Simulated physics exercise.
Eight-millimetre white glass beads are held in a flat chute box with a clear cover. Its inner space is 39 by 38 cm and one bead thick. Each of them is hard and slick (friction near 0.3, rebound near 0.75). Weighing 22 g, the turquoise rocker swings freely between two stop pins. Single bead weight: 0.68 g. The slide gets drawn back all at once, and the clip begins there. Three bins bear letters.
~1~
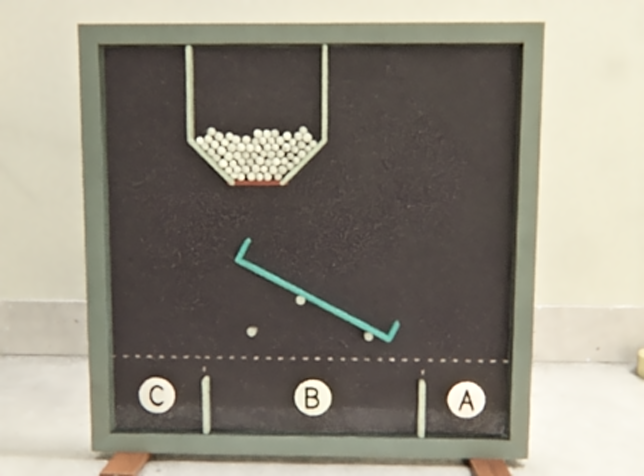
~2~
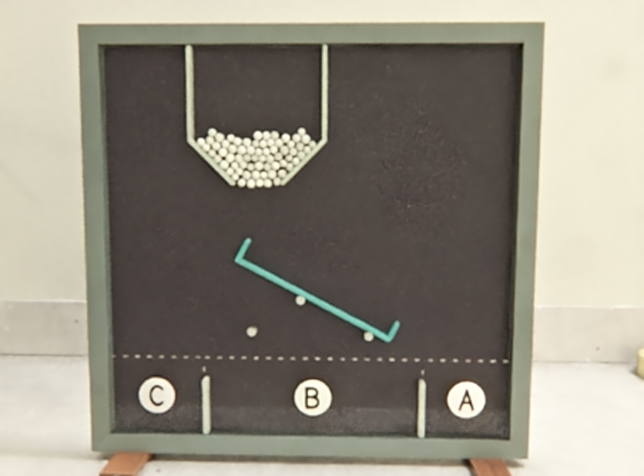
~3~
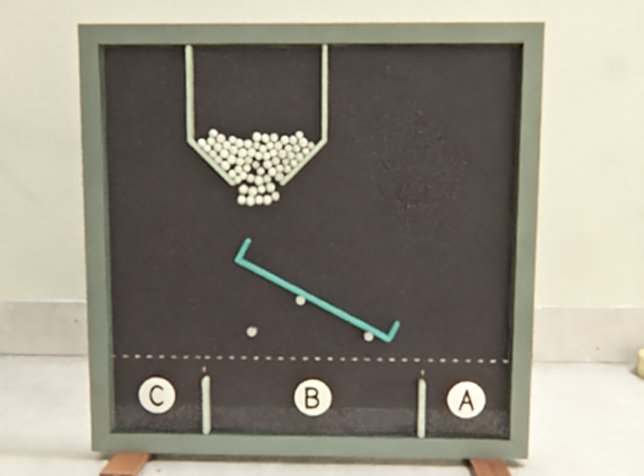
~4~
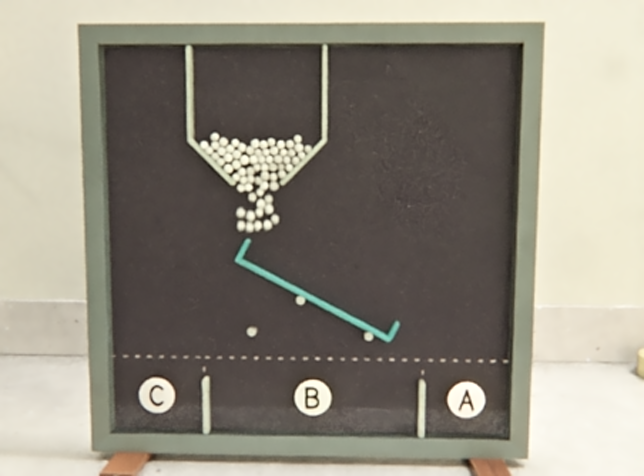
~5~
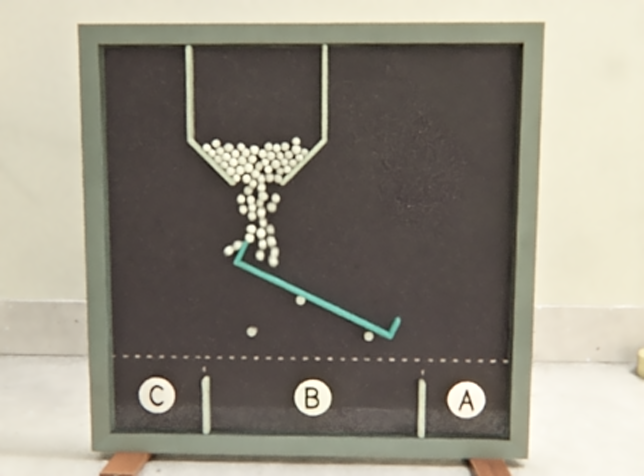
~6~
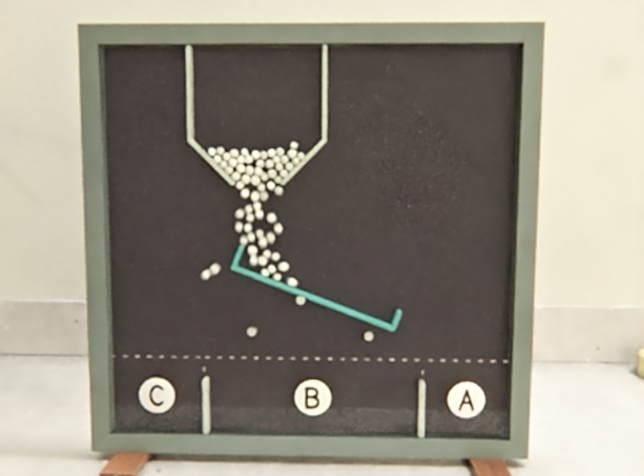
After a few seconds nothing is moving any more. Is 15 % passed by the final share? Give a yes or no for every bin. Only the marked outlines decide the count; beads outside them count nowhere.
A: No; B: No; C: Yes.
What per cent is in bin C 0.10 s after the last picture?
Share: Some 5 %.
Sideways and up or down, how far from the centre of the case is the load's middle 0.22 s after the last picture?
The middle sits around 6 cm left and 5 cm below.
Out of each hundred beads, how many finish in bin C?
About 45 per cent.
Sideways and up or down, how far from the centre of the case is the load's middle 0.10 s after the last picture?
About 5 cm left and 1 cm below.
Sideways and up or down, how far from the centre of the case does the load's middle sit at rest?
The middle sits around 9 cm left of it and 11 cm below it.
Then, 0.10 s after the last picture, the beads' middle is 5 cm left of and 1 cm below the centre; C 5 %; turquoise rocker left end down 20°.
Then, 0.22 s after the last picture, the beads' middle is 6 cm left of and 5 cm below the centre; C 5 %; turquoise rocker left end down 34°.
Then, 0.45 s after the last picture, the beads' middle is 9 cm left of and 10 cm below the centre; C 40 %; turquoise rocker left end down 34°.
At rest 1.4 s after the last picture, A 0 %, B 0 %, C 45 %, elsewhere 55 %; turquoise rocker left end down 34°.
